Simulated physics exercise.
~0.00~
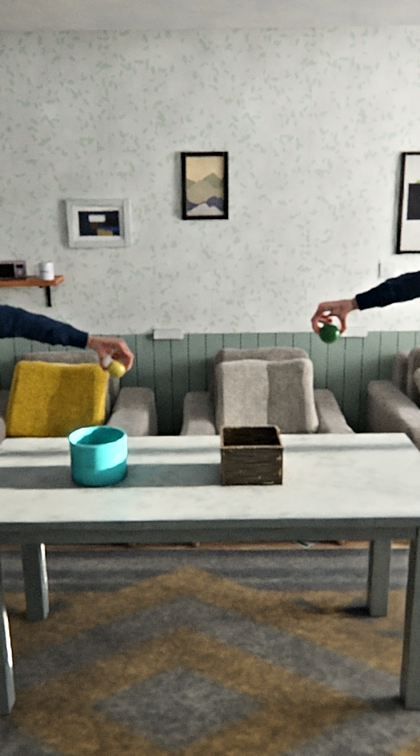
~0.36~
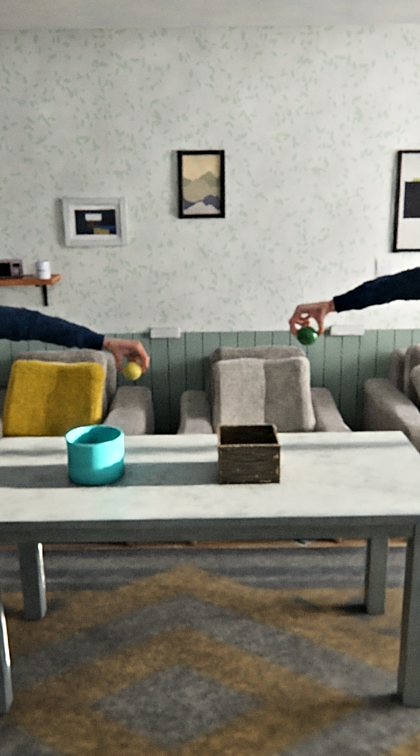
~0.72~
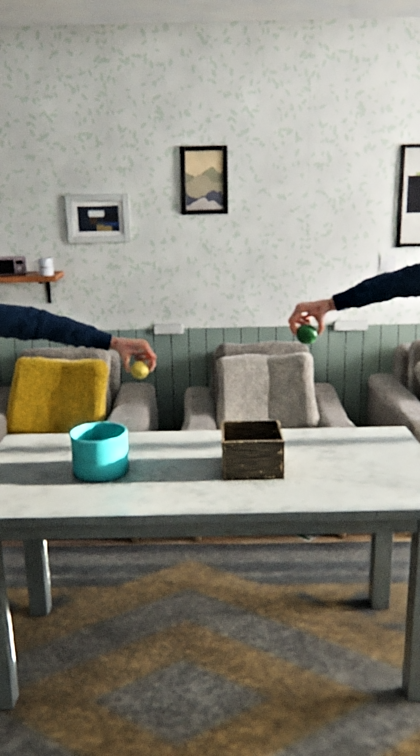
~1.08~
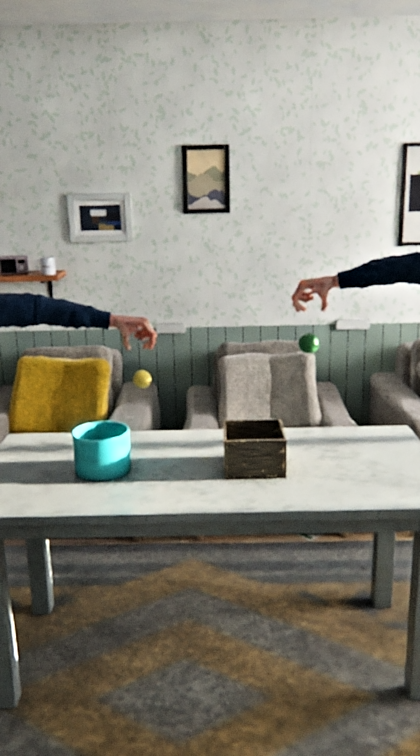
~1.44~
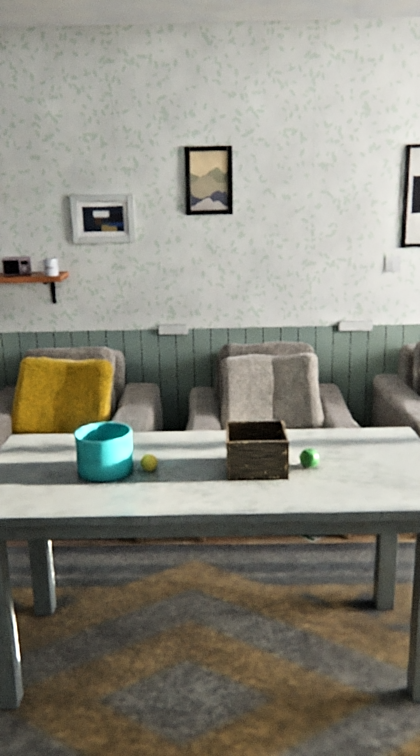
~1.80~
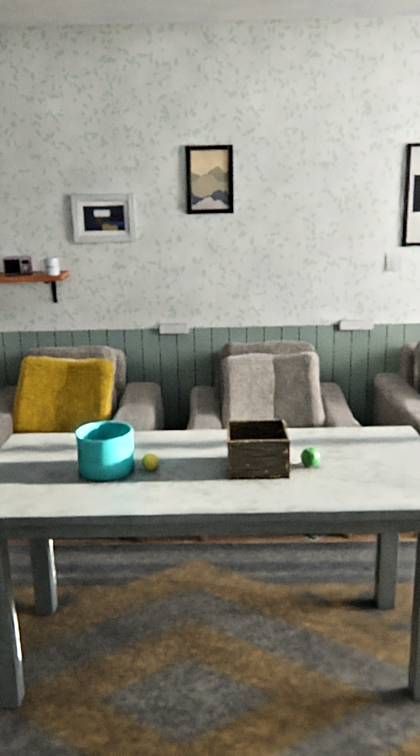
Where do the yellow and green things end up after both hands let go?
Neither one is caught by a container. The yellow one lies on the table just right of the turquoise pot, and the green one lies just right of the wooden crate.
At the start, two hands reach in from opposite sides above a pale table, the left one holding a small yellow ball like a lemon and the right one holding a round green fruit. A turquoise pot stands on the left of the table and a dark wooden crate stands to its right. The left hand shifts rightward and the right hand shifts leftward, then both hold fairly still. Both hands let go, and the two things drop through the air. The yellow one ends up on the table just right of the pot, and the green one rests just right of the crate.
